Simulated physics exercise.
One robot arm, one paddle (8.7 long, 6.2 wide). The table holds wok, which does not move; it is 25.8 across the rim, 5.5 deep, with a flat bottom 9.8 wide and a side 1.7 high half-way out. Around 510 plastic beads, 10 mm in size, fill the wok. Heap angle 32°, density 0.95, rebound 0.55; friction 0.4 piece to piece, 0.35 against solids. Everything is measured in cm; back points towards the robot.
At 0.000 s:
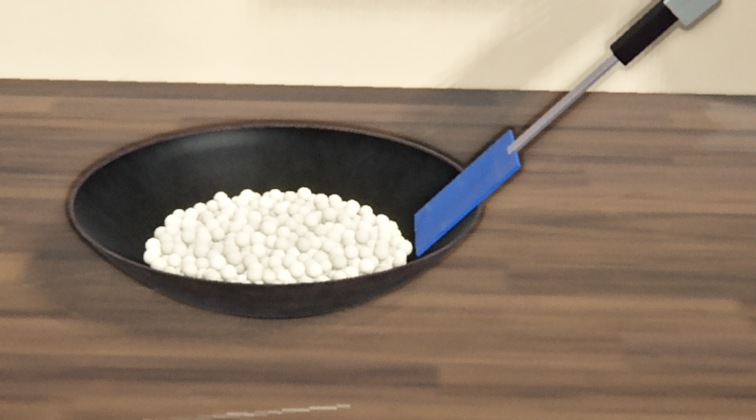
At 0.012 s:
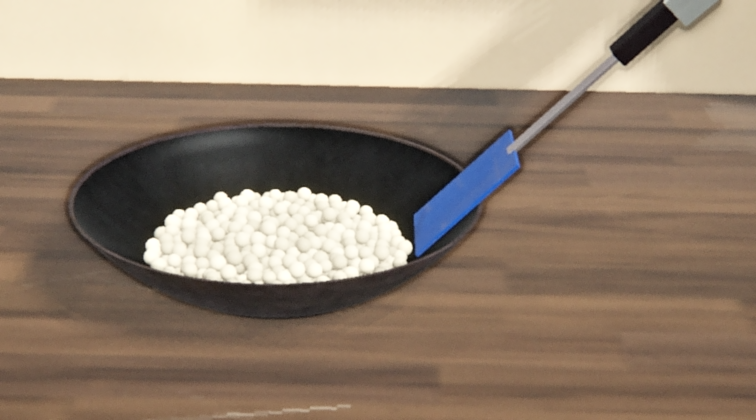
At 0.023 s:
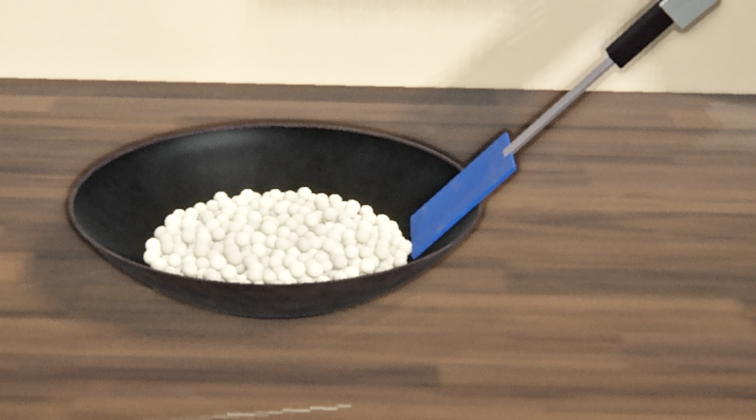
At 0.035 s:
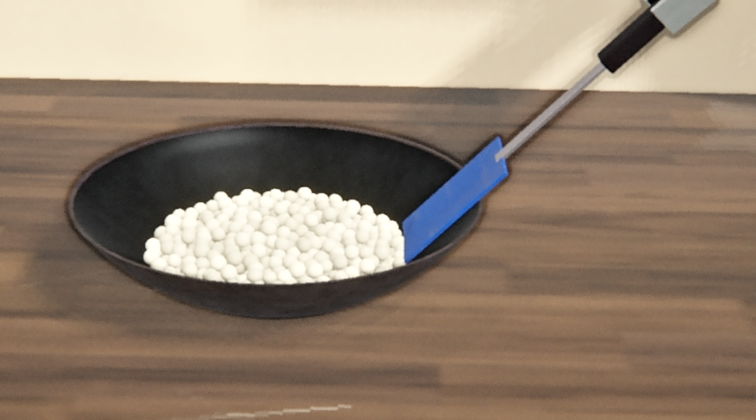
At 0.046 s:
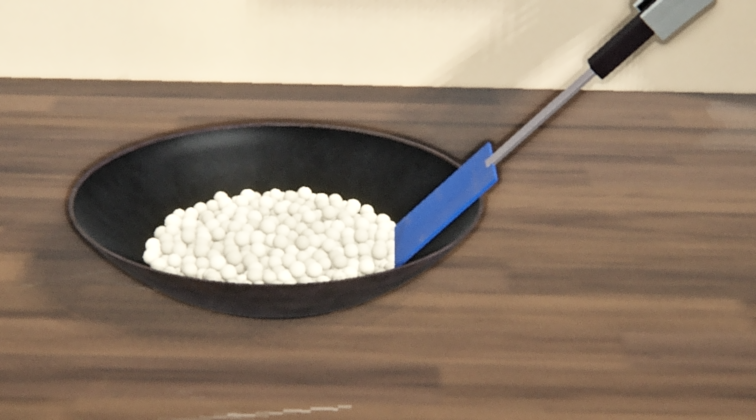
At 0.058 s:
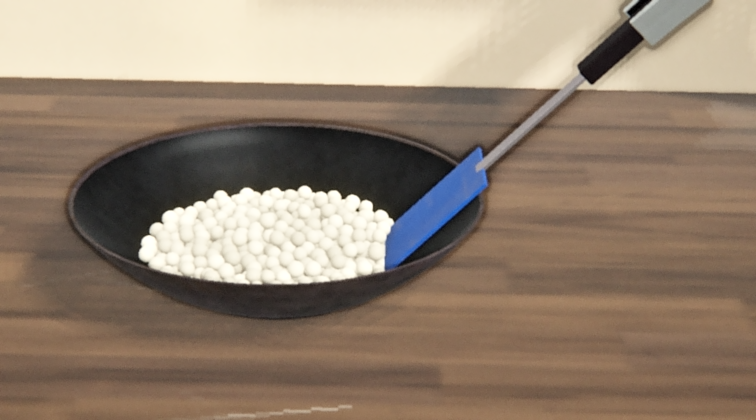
A blue paddle on a robot arm slid slowly down and left inside a black wok on a wooden surface, pressing lightly into the right side of a heap of white beads that shifted slightly.
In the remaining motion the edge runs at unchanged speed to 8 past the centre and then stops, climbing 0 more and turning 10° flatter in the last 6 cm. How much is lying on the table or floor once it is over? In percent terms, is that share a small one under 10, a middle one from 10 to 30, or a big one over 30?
A small one.
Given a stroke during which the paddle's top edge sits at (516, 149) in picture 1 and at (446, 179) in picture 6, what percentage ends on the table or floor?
I'd put it at roughly 25 per cent.
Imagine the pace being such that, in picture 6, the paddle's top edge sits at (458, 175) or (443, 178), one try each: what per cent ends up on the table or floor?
Close to 15 per cent in the first try and close to 25 per cent in the second.
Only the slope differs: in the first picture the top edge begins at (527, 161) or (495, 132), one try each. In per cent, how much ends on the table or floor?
First try roughly 5 percent, second try roughly 5 percent.
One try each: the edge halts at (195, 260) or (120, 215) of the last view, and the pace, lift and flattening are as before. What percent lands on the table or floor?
Around 0 per cent for the first try and 20 per cent for the second.
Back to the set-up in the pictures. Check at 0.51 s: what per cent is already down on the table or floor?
5 per cent.
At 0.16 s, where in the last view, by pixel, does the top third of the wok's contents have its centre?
Around (218, 230).
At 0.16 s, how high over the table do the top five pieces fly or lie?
Height: Approx. 4 cm.
After 0.16 s, sloping 46°, highest piece 4 above the table; 508 in the wok.
After 0.26 s, sloping 42°, highest piece 6 above the table; 508 in the wok.
After 0.51 s, sloping 36°, highest piece 6 above the table; 488 in the wok, 19 on the table or floor, 1 on the blade or in flight.
After 1.56 s, sloping 36°, highest piece 6 above the table; 487 in the wok, 21 on the table or floor.
In the end, 487 in the wok, 21 on the table or floor. That is 4 % on the table or floor.
